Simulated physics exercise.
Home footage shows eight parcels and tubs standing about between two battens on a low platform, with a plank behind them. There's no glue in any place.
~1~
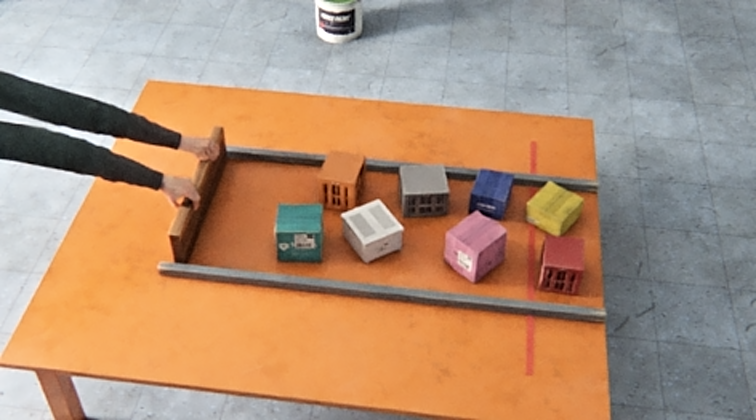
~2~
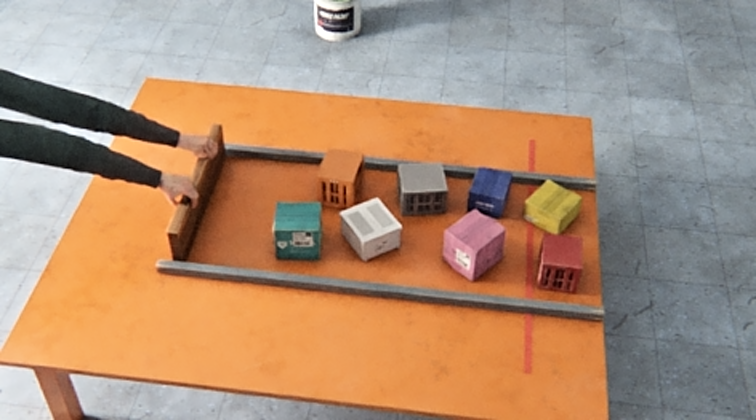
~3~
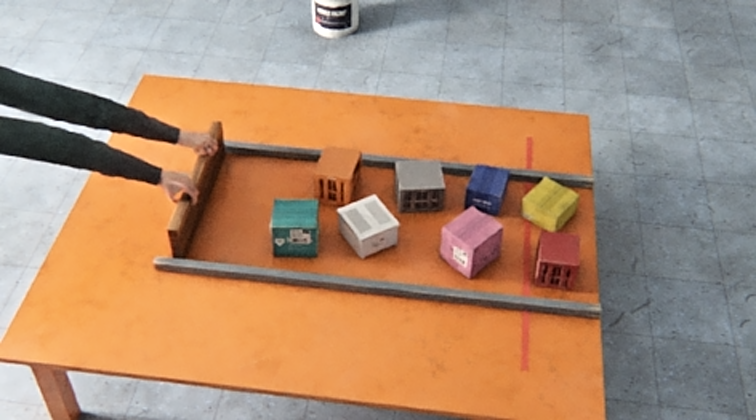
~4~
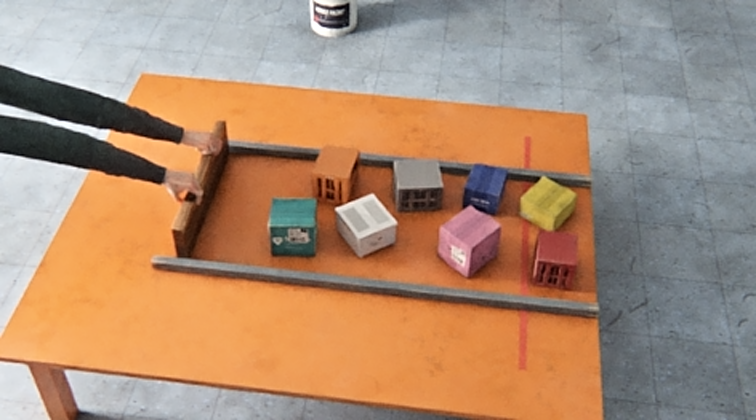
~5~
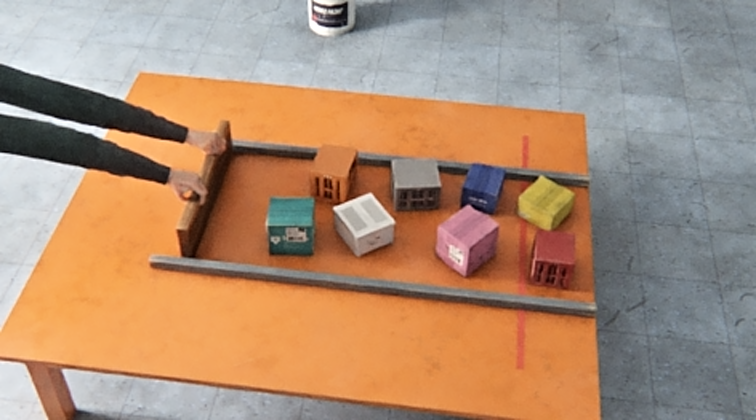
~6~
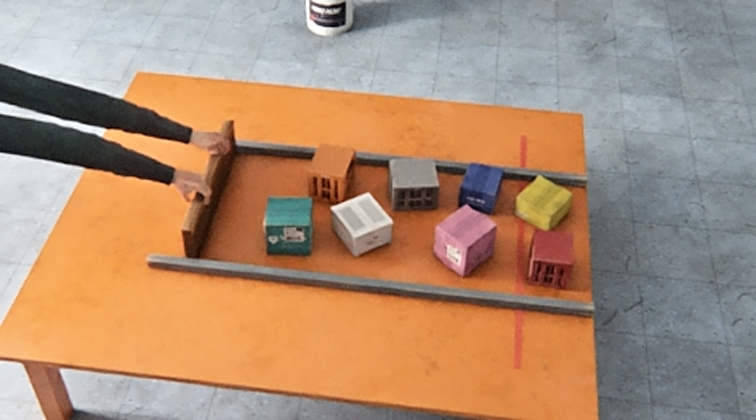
On an orange table, two hands slide a plank slightly right behind eight still boxes.
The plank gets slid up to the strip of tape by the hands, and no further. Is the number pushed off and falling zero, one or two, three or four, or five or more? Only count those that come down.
I reckon the ones pushed off reach three but not past four.
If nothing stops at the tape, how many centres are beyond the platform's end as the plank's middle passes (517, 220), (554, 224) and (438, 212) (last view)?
The counts: 3, 6 and 0.
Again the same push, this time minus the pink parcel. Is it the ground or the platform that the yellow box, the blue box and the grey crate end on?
Outcome: The yellow box goes off, the blue box goes off, the grey crate holds its spot.
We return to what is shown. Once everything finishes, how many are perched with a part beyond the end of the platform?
The count would be 3.
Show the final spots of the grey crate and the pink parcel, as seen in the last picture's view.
You'll see the grey crate at (583, 200), with the pink parcel at (593, 279).
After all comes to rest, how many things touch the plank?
At rest, 2 are in contact.
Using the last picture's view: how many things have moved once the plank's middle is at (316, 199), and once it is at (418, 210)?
3 by the first point, 7 by the second.
Soon after, none off yet; red crate at rest near (550, 259); yellow box at rest near (544, 204); blue box at rest near (481, 188).
Then, none off yet; red crate at rest near (550, 259); yellow box at rest near (544, 204); blue box moved a little near (489, 188).
Further on, none off yet; red crate moved a little near (574, 264); yellow box tipped a little near (605, 212); blue box moved well along near (564, 195).
At rest, the number that fall off is three or four; fallen, blue box, yellow box and red crate.
